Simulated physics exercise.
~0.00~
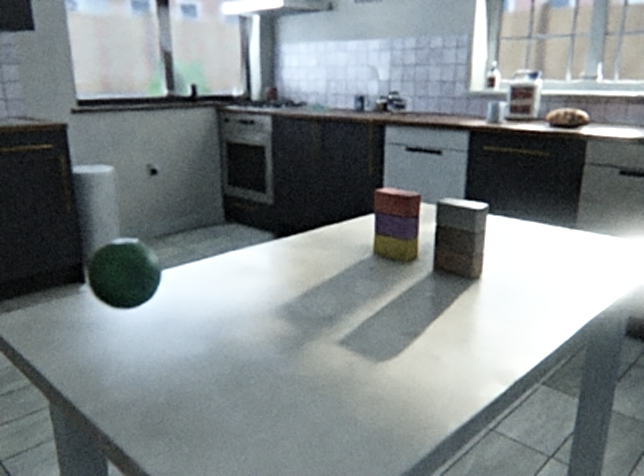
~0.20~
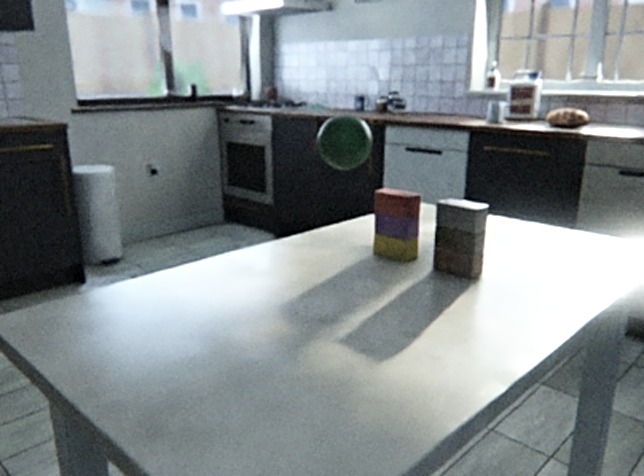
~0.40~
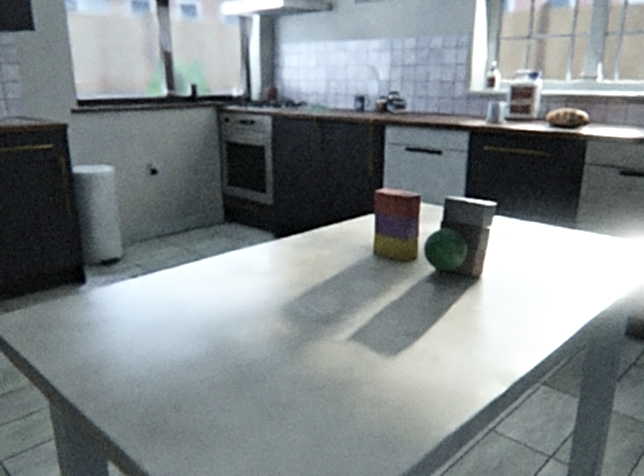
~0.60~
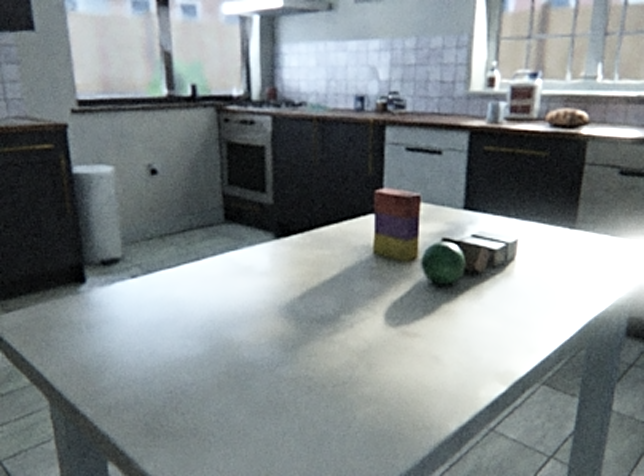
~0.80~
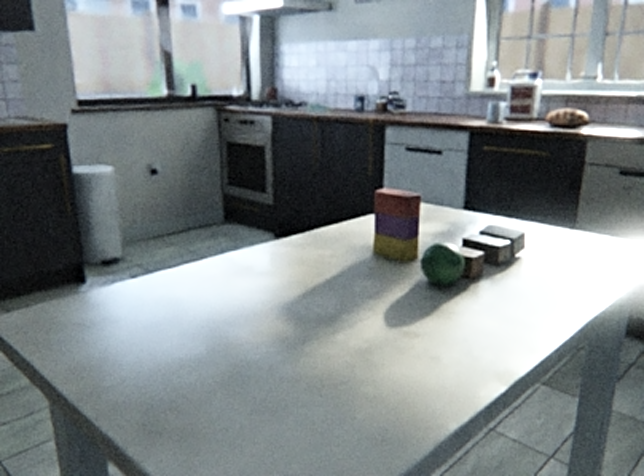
A dim kitchen with dark cabinets, an oven and bright windows is seen from a fixed spot before a pale table. On the table stand two small stacks of blocks, one with red over purple over yellow, and to its right one with a grey block over darker black and brown ones. A green ball flies in from the left, arcs up and across, then drops into the right-hand stack. That stack tilts and topples to the right. The ball comes to rest beside the brown block, with the grey and black blocks lying further right, while the colourful stack stays upright.
